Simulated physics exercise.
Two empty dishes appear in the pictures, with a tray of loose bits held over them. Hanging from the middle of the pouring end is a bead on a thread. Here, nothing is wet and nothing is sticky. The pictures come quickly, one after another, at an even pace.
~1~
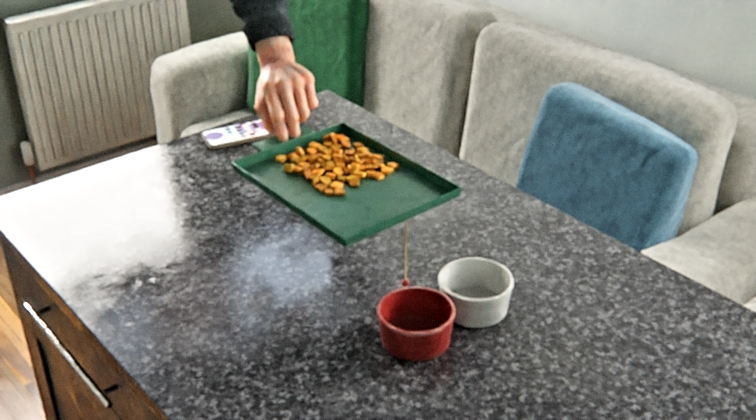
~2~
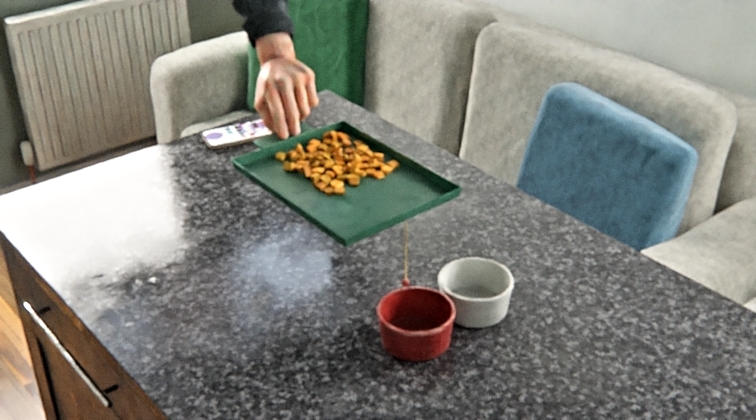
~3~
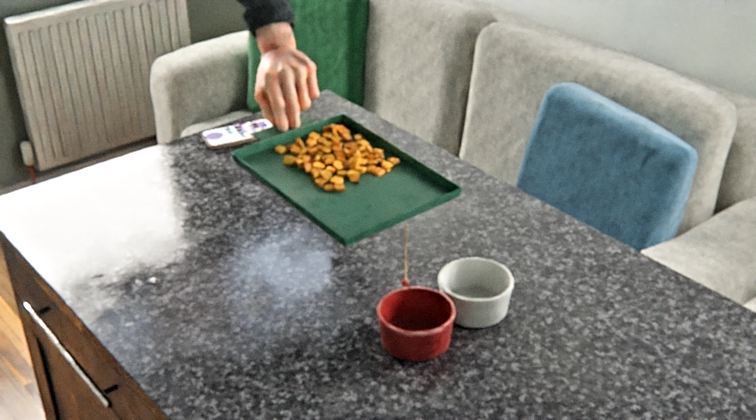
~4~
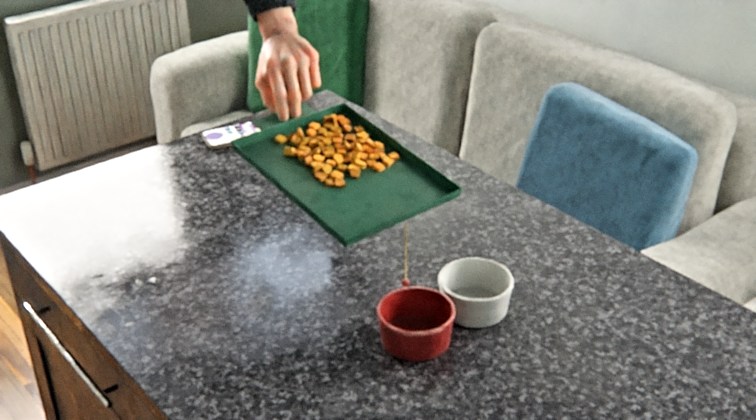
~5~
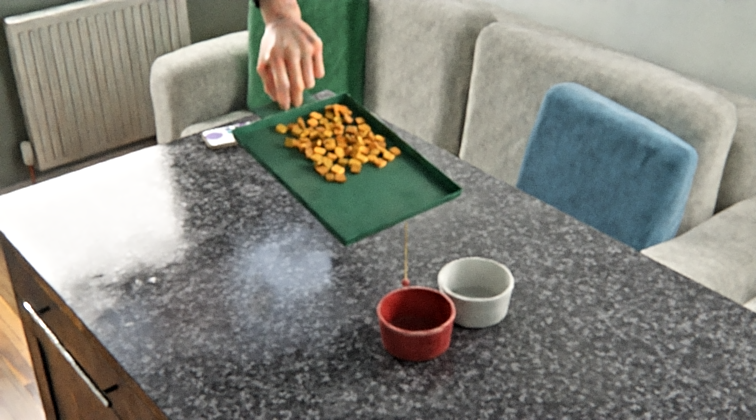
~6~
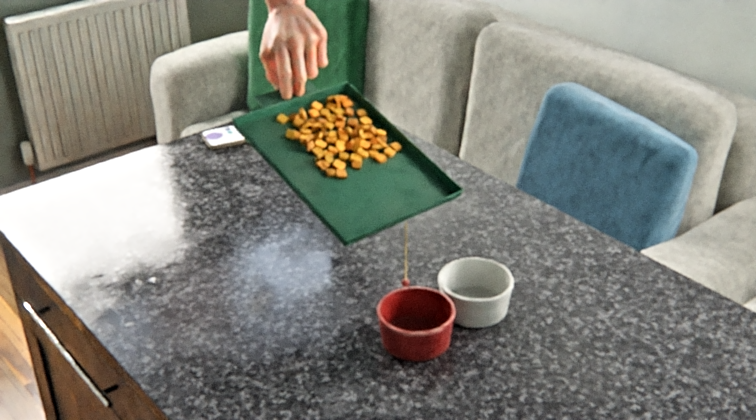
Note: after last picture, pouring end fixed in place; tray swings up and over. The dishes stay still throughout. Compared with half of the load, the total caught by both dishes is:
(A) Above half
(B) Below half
Above half (A).
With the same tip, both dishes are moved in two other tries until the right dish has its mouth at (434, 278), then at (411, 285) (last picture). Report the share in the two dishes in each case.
40, then 20 %.
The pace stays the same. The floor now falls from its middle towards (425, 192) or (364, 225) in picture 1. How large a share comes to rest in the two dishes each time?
Lab note: Try 1 = 30 %, try 2 = 20 %.
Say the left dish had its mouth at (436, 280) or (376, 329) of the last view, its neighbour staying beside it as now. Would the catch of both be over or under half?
Result, first setup: A minority share; second setup: A majority share.
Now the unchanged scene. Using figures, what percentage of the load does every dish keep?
Roughly 40 in a hundred end in the left dish and roughly 40 in a hundred in the right dish.
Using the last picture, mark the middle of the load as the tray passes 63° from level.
The load's middle is around (426, 207).
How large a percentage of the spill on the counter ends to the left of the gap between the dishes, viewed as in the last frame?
I make it about 30 percent or so.
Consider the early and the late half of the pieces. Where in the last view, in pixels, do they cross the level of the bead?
Around (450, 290) and then (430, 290).
Shortly afterwards, tray tipped steeply; near two thirds on the tray; only a few in the right dish; near a quarter in the air.
Next, tray tipped past a quarter turn; near a third on the tray; a little in the left dish; near a quarter in the right dish; a little outside both; near a quarter in the air.
Some moments later, tray tipped past a quarter turn; near a third in the left dish; near a third in the right dish; near a quarter outside both.
In the end, tray tipped past a quarter turn; near a third in the left dish; near a third in the right dish; near a quarter outside both.
